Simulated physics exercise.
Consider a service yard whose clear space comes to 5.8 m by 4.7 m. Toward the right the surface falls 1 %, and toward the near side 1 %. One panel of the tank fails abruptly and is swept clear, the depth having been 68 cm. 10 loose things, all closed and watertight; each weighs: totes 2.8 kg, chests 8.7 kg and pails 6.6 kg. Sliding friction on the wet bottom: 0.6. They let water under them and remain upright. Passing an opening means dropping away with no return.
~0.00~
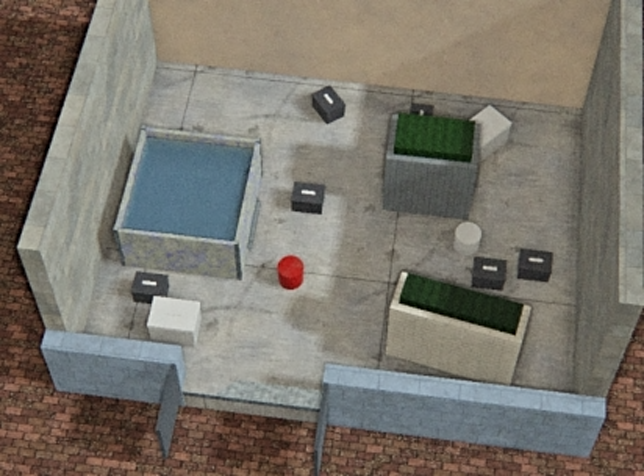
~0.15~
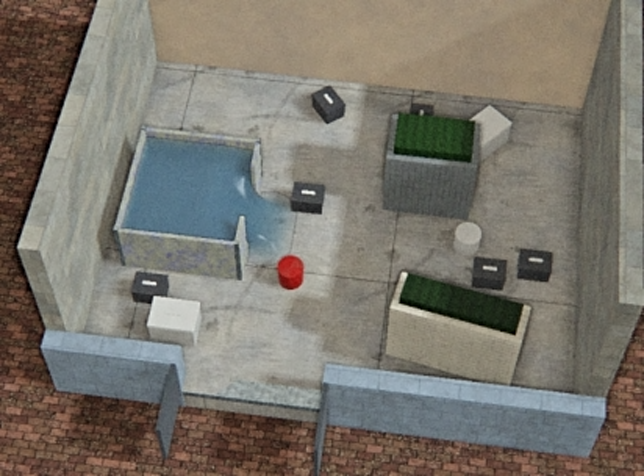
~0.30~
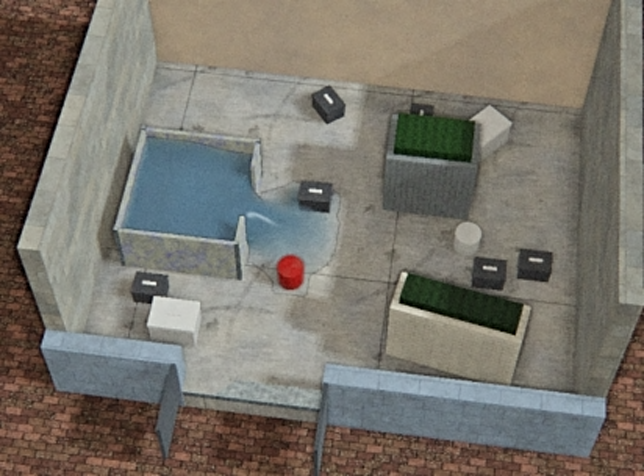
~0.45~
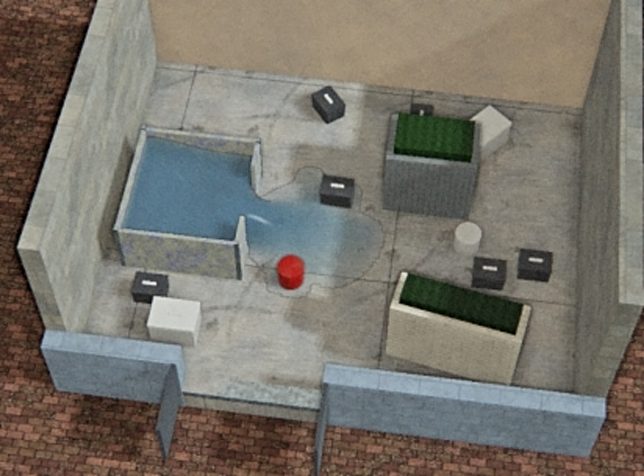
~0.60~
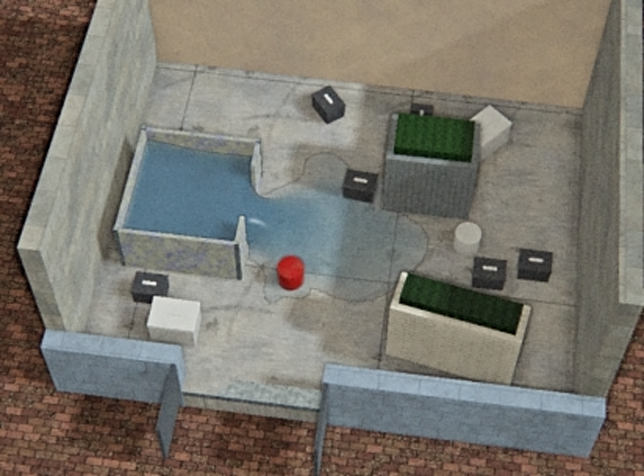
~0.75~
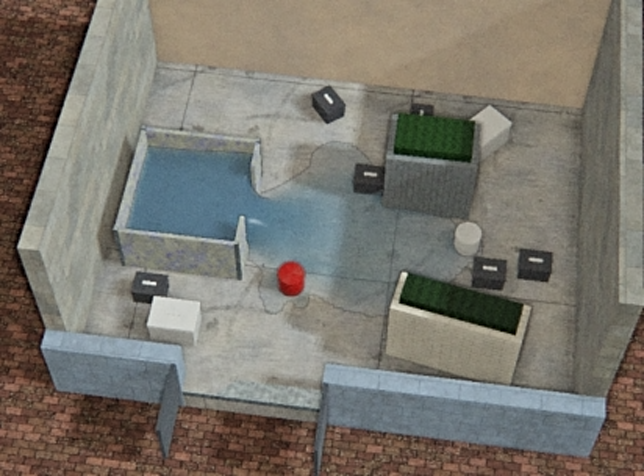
In the video, one side of a water-filled tank in a walled yard gives way and water spreads rightward across the floor, pushing a dark chest right toward a grey planter, while a red pail shifts very slightly.
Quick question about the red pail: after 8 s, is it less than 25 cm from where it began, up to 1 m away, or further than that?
Up to 1 m away.
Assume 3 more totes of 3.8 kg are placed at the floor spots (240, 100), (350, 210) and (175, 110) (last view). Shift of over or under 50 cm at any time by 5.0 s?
Result, in listed order: Not exceeded / exceeded / not exceeded.
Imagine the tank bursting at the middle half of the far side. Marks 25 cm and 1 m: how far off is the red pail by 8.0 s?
My answer is that the red pail remains put.
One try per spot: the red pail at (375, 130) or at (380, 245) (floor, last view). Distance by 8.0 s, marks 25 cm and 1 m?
From the first spot it drifts partway, and from the second it goes a long way.
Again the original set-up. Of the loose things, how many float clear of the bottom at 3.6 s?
At that point I count 4.
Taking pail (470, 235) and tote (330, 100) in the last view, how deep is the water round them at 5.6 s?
Close to 5 and 2 centimetres.
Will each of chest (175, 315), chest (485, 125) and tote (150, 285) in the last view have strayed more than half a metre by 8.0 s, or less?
Taking them in order: Fell shy, exceeded and fell shy.
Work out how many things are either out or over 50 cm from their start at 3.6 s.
6 in all.
After 1.6 s the red pail is near (294, 303), 0.5 m from its start, aground; 0 of 10 are out; 3 afloat.
After 3.6 s the red pail is near (294, 303), 0.5 m from its start, aground; 0 of 10 are out; 4 afloat.
After 5.6 s the red pail is near (294, 303), 0.5 m from its start, aground; 0 of 10 are out; 5 afloat.
After 8.0 s the red pail is near (294, 303), 0.5 m from its start, aground; 0 of 10 are out; 6 afloat.
